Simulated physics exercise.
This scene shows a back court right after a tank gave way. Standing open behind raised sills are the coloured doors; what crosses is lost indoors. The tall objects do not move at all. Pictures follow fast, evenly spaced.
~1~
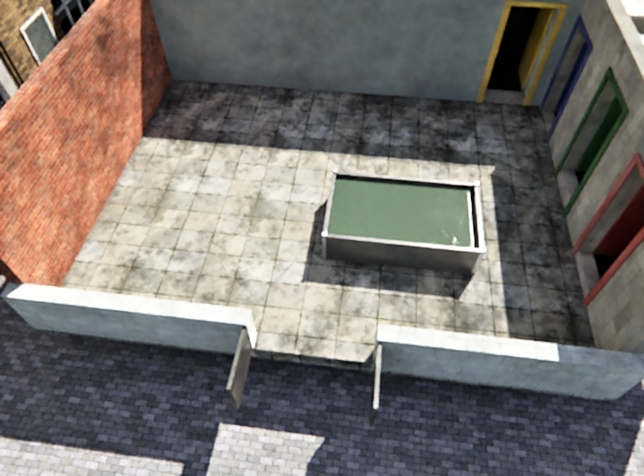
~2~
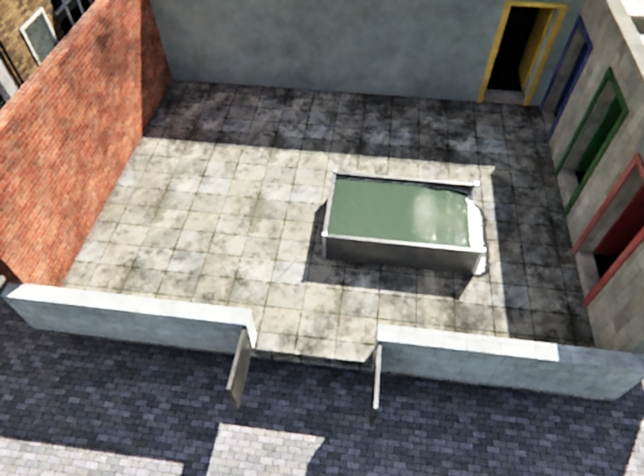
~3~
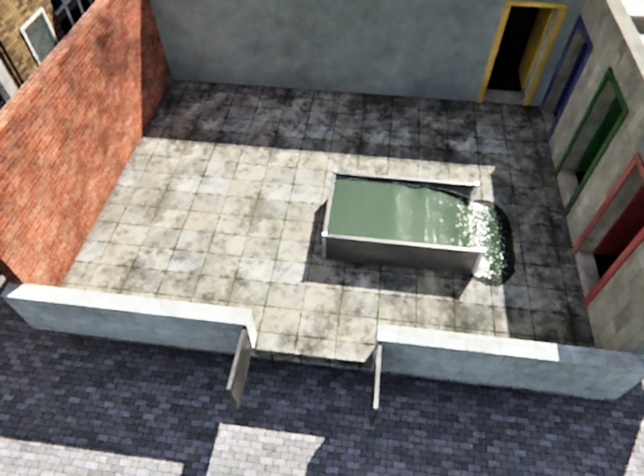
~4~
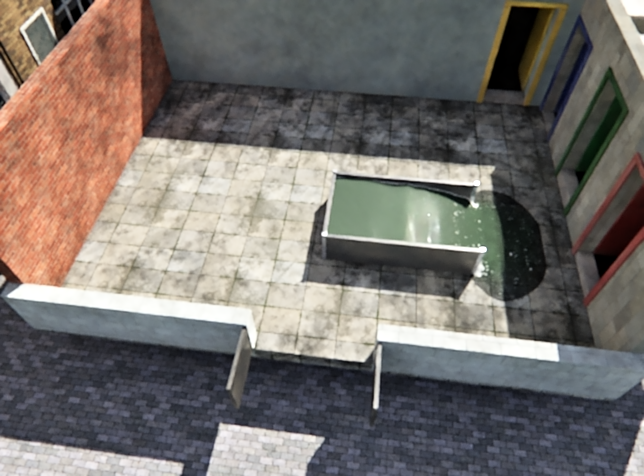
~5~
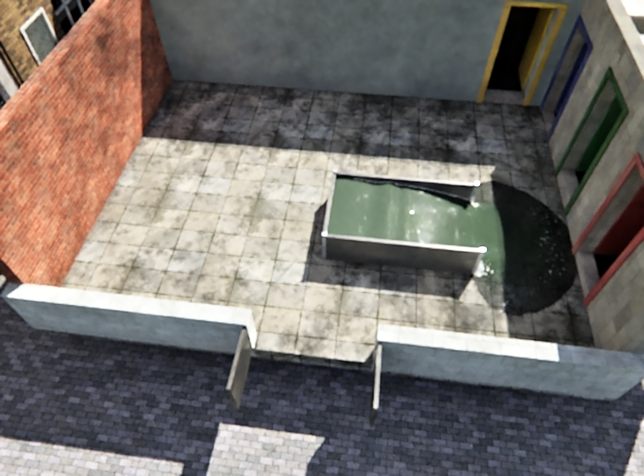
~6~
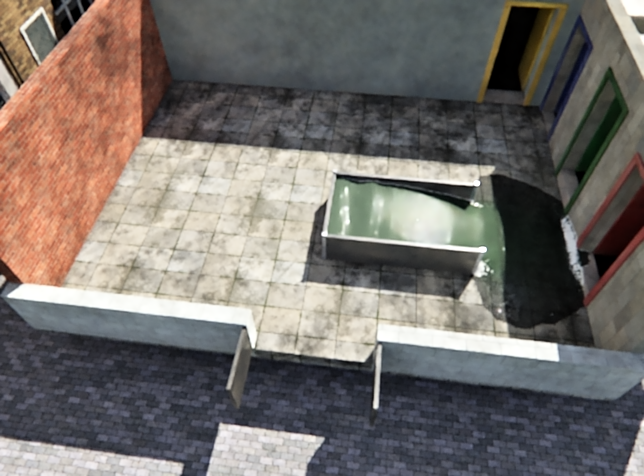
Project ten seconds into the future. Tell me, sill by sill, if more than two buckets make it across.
Outcome: I expect the red door to go over the limit, I expect the yellow door to stay within two buckets, I expect the green door to stay within two buckets, I expect the blue door to go over the limit.
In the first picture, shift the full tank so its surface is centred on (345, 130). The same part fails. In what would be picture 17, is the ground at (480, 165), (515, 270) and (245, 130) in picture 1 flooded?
Log: Flood; flood; no flood.
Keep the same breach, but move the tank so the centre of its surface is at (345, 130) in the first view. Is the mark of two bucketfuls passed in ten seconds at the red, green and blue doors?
Result - red door: Short of the limit, green door: Short of the limit, blue door: Past the limit.
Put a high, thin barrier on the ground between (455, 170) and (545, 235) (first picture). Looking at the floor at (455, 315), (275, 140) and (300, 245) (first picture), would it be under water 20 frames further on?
Taking the points in order, they are inundated, high and dry and high and dry.
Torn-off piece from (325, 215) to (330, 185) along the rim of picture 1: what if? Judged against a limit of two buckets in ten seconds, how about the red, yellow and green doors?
Here's how it goes: The red door misses the threshold, then the yellow door misses the threshold, then the green door misses the threshold.
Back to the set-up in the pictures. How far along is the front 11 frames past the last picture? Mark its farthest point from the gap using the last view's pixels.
The flood front should get to about (540, 109).
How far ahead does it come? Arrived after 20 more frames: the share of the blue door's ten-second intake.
Roughly 5 %.
A moment on, water covers 10 % of the floor; the red door over two buckets in, the yellow door not reached, the green door wet at the sill, nothing in, the blue door not reached.
Next, water covers 15 % of the floor; the red door over two buckets in, the yellow door not reached, the green door wet at the sill, nothing in, the blue door wet at the sill, nothing in.
Then, water covers 30 % of the floor; the red door far over two buckets in, the yellow door wet at the sill, nothing in, the green door wet at the sill, nothing in, the blue door under two buckets in.
Later, water covers 60 % of the floor; the red door far over two buckets in, the yellow door wet at the sill, nothing in, the green door wet at the sill, nothing in, the blue door over two buckets in.
In the end, water covers 95 % of the floor; the red door far over two buckets in, the yellow door wet at the sill, nothing in, the green door wet at the sill, nothing in, the blue door over two buckets in.
